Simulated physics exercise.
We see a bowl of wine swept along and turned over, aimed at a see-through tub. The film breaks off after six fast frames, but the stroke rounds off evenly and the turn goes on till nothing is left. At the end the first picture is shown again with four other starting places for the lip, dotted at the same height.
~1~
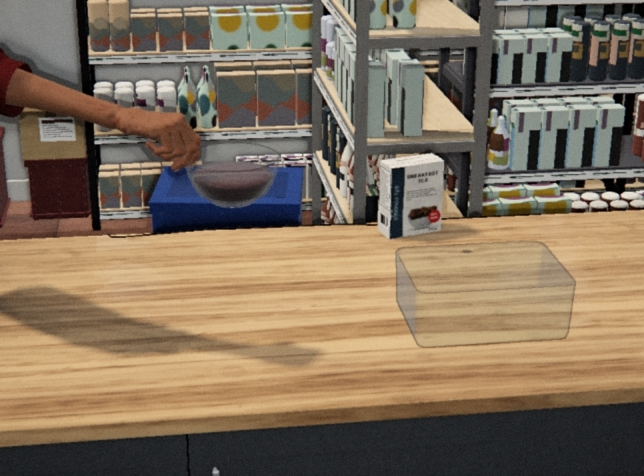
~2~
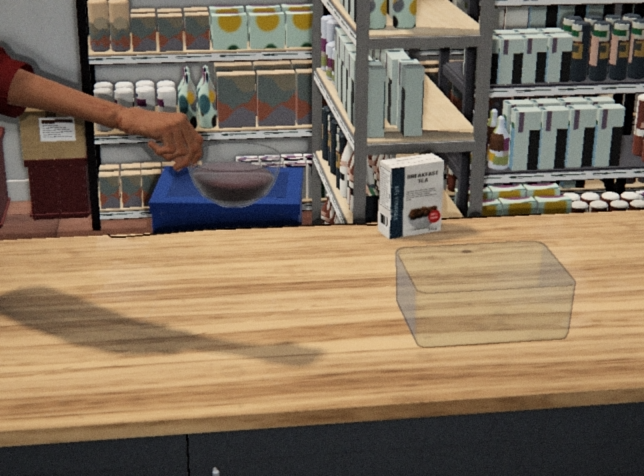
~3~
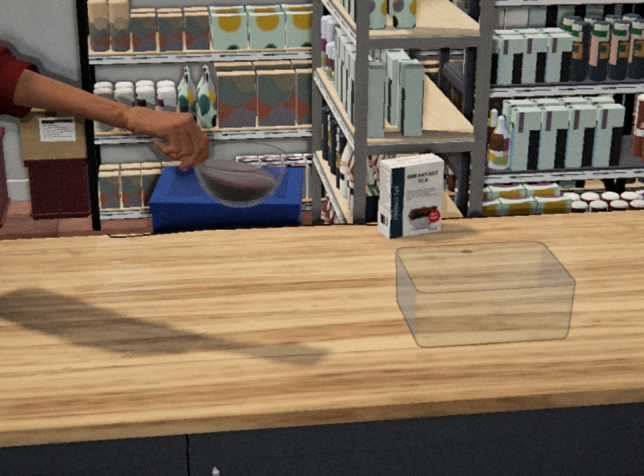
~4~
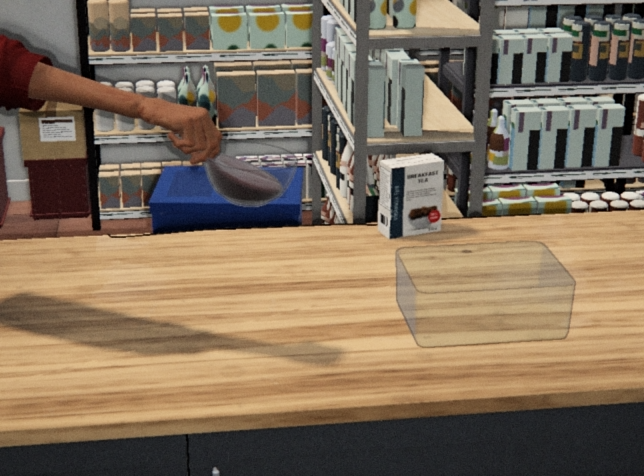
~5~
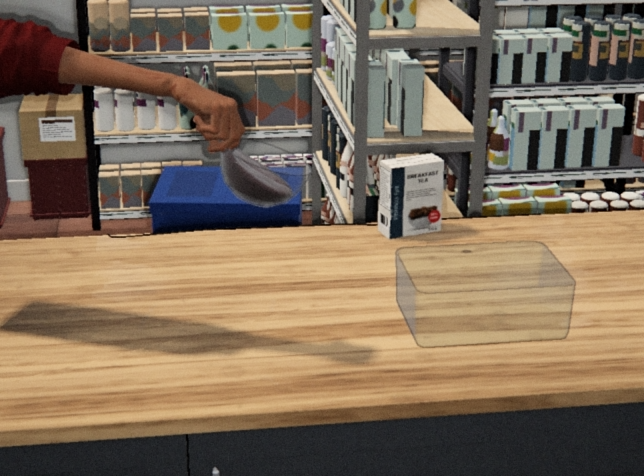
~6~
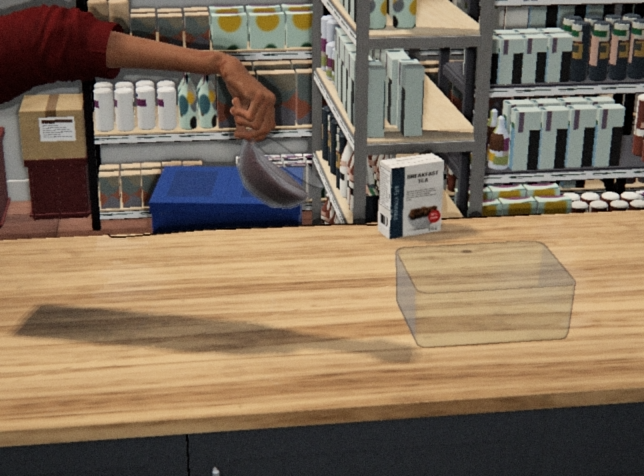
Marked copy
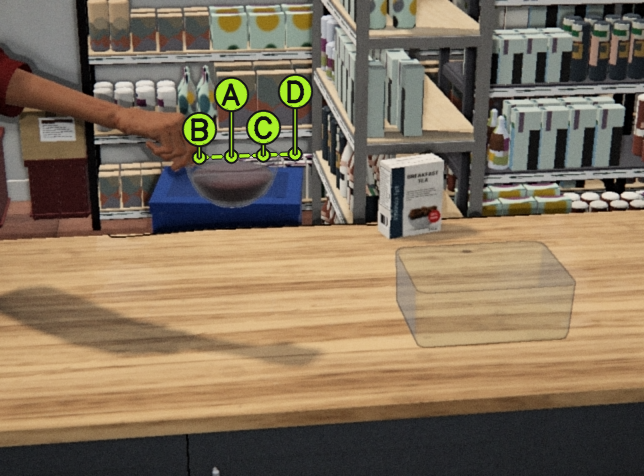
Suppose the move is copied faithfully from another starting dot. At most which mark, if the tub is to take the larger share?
Spot D.
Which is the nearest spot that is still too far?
The answer is C.
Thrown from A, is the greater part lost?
Yes, it does.
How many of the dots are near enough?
One of the four.
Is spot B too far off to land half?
Yes, that goes wrong.
In lime, A at (231, 156); B at (199, 157); C at (263, 155); D at (295, 153).
With A, about 0 % lands in the tub, 97 % falls short and 3 % goes beside or beyond.
With B, about 0 % lands in the tub, 100 % falls short.
With C, about 12 % lands in the tub, 84 % falls short and 5 % goes beside or beyond.
With D, about 75 % lands in the tub, 10 % falls short and 15 % goes beside or beyond.
